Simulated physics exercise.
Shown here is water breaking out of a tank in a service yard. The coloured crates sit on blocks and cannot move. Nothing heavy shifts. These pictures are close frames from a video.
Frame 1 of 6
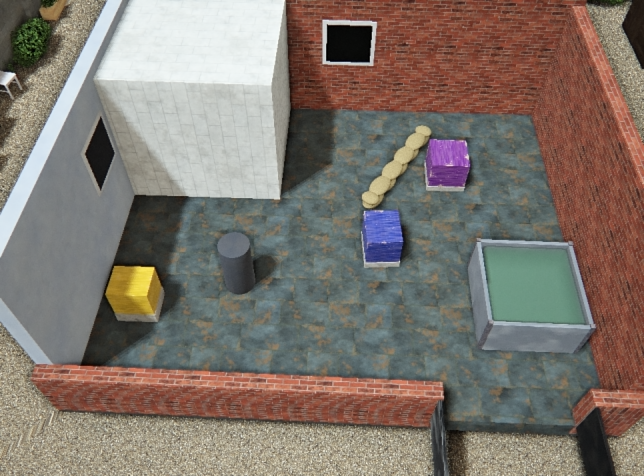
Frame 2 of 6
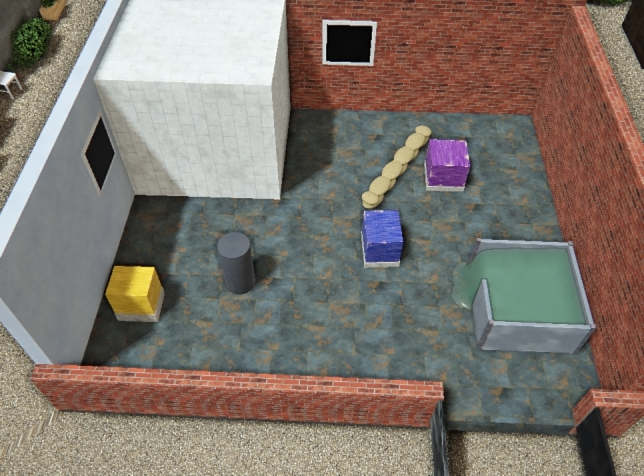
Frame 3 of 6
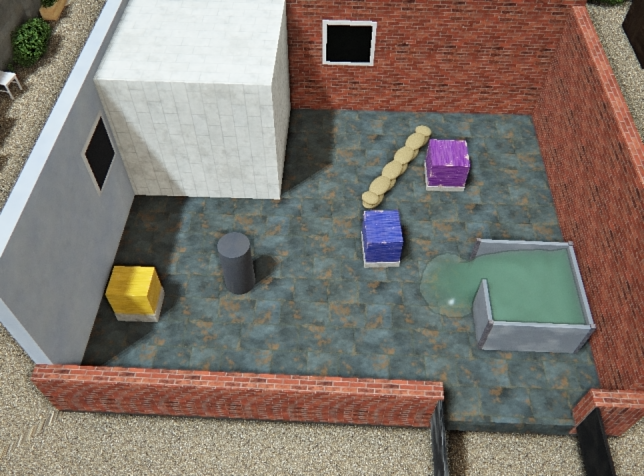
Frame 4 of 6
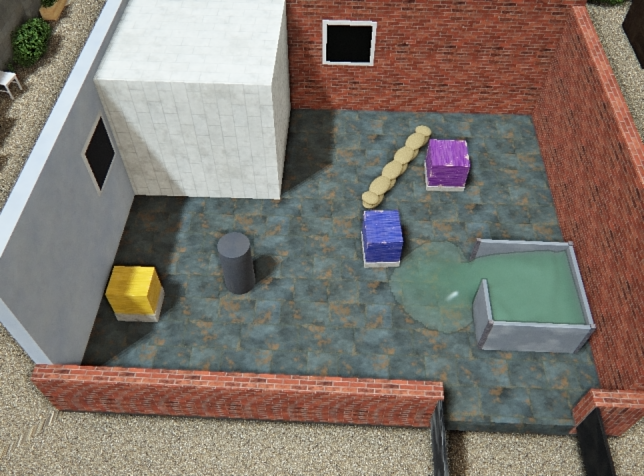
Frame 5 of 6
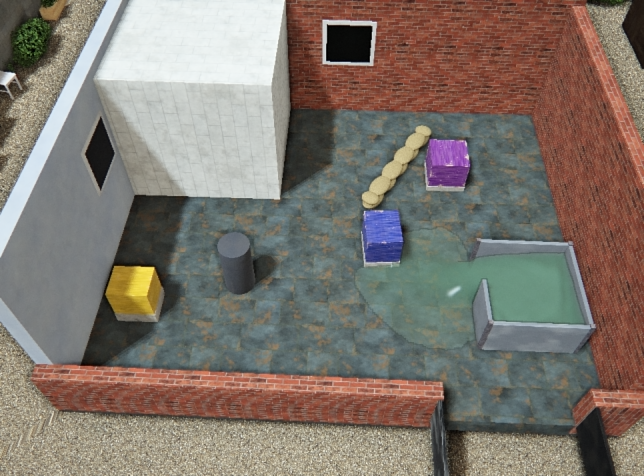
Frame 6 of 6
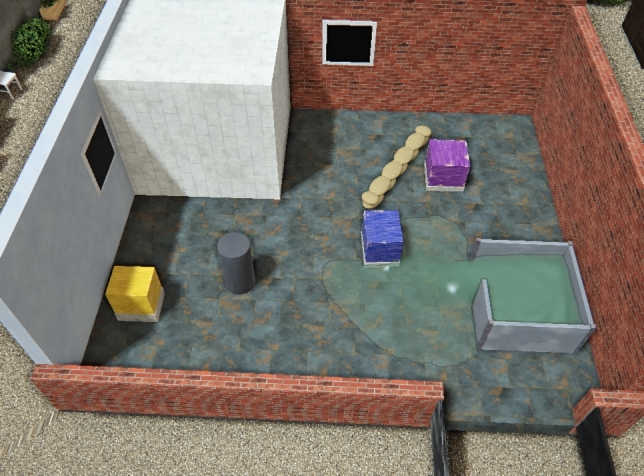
Green water pours from the left side of a grey tank and spreads leftward across the yard floor.
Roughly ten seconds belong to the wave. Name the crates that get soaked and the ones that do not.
As I see it, purple crate: Doused; blue crate: Doused; yellow crate: Clear.
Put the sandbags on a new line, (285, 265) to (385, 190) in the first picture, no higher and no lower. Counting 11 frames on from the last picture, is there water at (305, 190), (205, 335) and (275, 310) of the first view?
Order kept: Flood-free - flood-hit - flood-hit.
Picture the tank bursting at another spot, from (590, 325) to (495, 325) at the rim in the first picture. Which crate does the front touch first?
It's the purple one.
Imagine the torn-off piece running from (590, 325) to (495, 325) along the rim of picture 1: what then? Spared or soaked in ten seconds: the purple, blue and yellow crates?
My guess is purple crate remains untouched, blue crate remains untouched, and yellow crate remains untouched.
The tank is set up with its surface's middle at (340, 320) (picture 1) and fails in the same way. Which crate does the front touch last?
Answer: The one in purple.
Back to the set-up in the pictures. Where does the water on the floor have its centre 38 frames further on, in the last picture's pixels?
Centre of the water: Near (322, 274).
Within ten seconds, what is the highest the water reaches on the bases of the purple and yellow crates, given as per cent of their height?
200 %, then 60 %.
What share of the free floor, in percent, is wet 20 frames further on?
That's roughly 50 per cent.
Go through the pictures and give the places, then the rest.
In the first frame, the water tank at (531, 284) is whole and still.
In the second frame, the front is at (463, 266), out from the gap at (476, 279).
In the third frame, water pours out at (476, 280) and has run to (426, 295).
In the fourth frame, water pours out at (476, 281) and has run to (397, 294).
In the fifth frame, the front is at (361, 272), out from the gap at (476, 280).
In the sixth frame, water pours out at (476, 280) and has run to (330, 268).
A moment on, water covers 25 % of the floor; the purple crate water round its plinth, the blue crate water round its plinth, the yellow crate not reached.
Next, water covers 35 % of the floor; the purple crate water round its plinth, the blue crate water round its plinth, the yellow crate water round its plinth.
Then, water covers 50 % of the floor; the purple crate water round its plinth, the blue crate water round its plinth, the yellow crate water round its plinth.
Later, water covers 65 % of the floor; the purple crate water round its plinth, the blue crate water round its plinth, the yellow crate water round its plinth.
In the end, water covers 70 % of the floor; the purple crate was topped, the blue crate was topped, the yellow crate stayed above the water.
